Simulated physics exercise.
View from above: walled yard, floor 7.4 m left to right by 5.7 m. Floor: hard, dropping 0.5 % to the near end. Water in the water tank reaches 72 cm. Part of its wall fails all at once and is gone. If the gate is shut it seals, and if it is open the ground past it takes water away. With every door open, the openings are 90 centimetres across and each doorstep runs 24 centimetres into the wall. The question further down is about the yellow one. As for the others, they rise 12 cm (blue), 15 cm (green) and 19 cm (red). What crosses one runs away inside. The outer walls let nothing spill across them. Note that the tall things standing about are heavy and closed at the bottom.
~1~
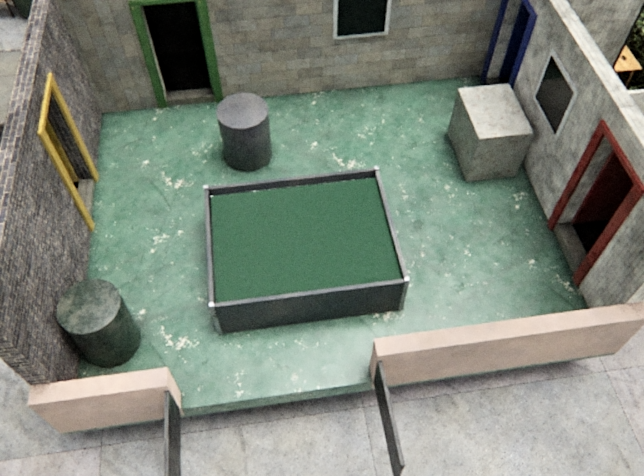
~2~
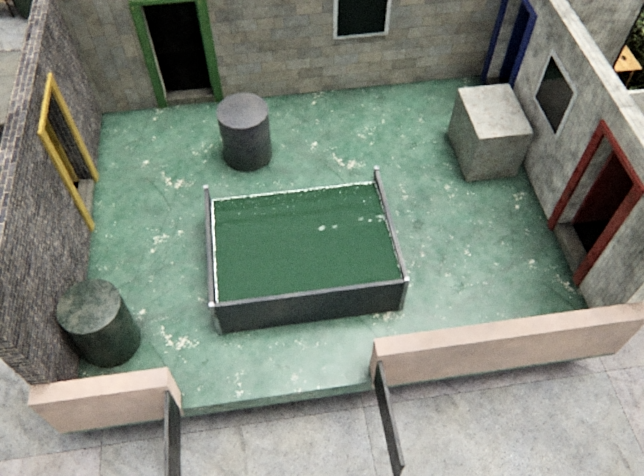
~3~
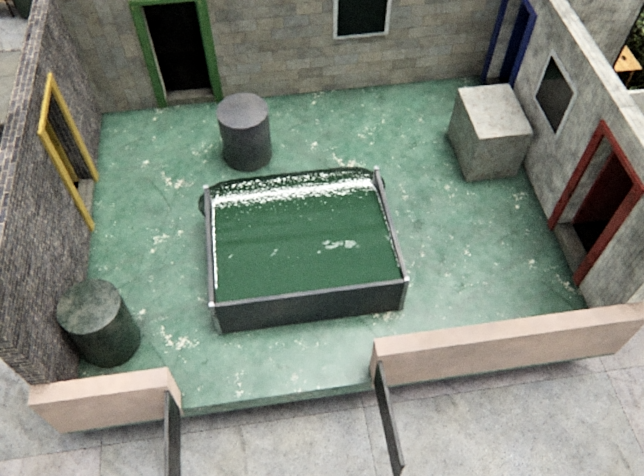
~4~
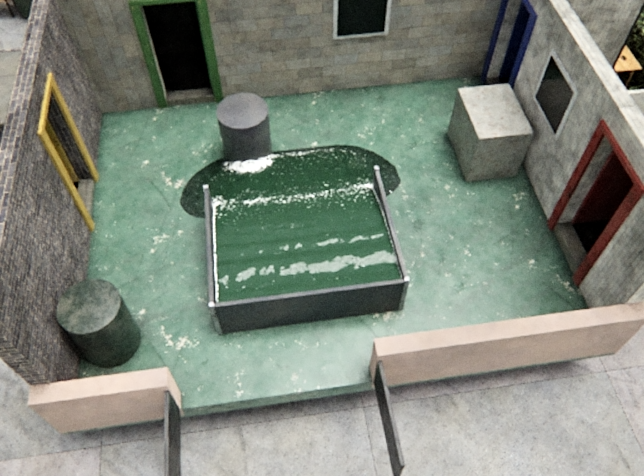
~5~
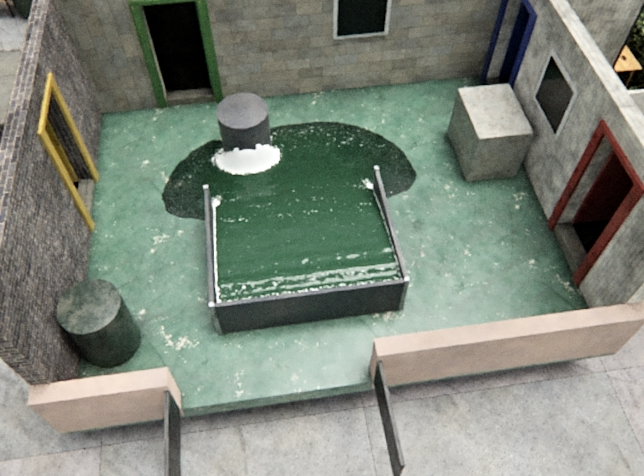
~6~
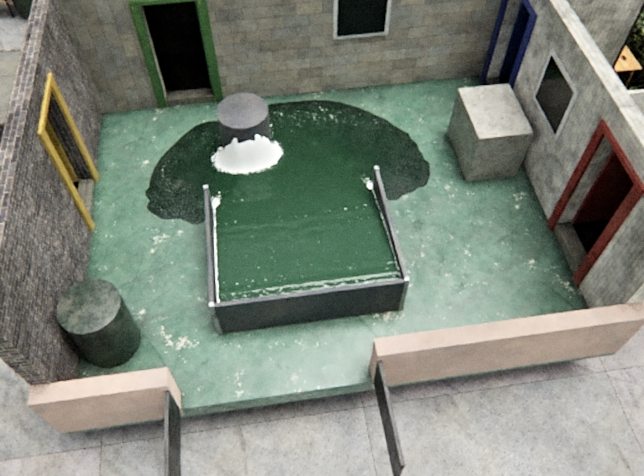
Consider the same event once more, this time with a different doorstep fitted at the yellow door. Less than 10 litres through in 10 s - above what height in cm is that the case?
Above about 17 cm.
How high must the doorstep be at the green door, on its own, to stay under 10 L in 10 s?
Green: Roughly 17 cm.
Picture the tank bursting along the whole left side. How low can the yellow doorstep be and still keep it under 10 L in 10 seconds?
Some 27 centimetres.
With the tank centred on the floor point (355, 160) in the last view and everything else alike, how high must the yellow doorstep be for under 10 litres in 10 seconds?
Some 16 cm.
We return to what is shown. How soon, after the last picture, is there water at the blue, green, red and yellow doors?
Blue 1.6 s, green 0.2 s, red 3.0 s, yellow 1.0 s.
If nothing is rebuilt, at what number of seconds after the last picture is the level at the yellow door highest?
Approximately 2.8 s.
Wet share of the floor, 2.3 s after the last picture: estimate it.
About 50 per cent.
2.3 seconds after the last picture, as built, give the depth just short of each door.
In cm: Blue 33, green 8, red 0, yellow 18.
Then, 0.7 s after the last picture water covers 35 % of the floor, deepest (47 cm) near (321, 95); it has not reached the yellow door.
Then, 2.3 s after the last picture water covers 50 % of the floor, deepest (39 cm) near (474, 79); 18 cm at the yellow door, 13 litres in over its 12 cm doorstep.
Then, 9.3 s after the last picture water covers 100 % of the floor, deepest (14 cm) near (600, 332); 8 cm at the yellow door, 52 litres in over its 12 cm doorstep.
At the yellow door as built, the water peaked near 20 cm, 2.7 s after the last picture.
With a doorstep of 14 cm, 31 litres would have come in within the 10 s; with 19 cm, 5 litres. So under 10 litres takes about 17 cm.
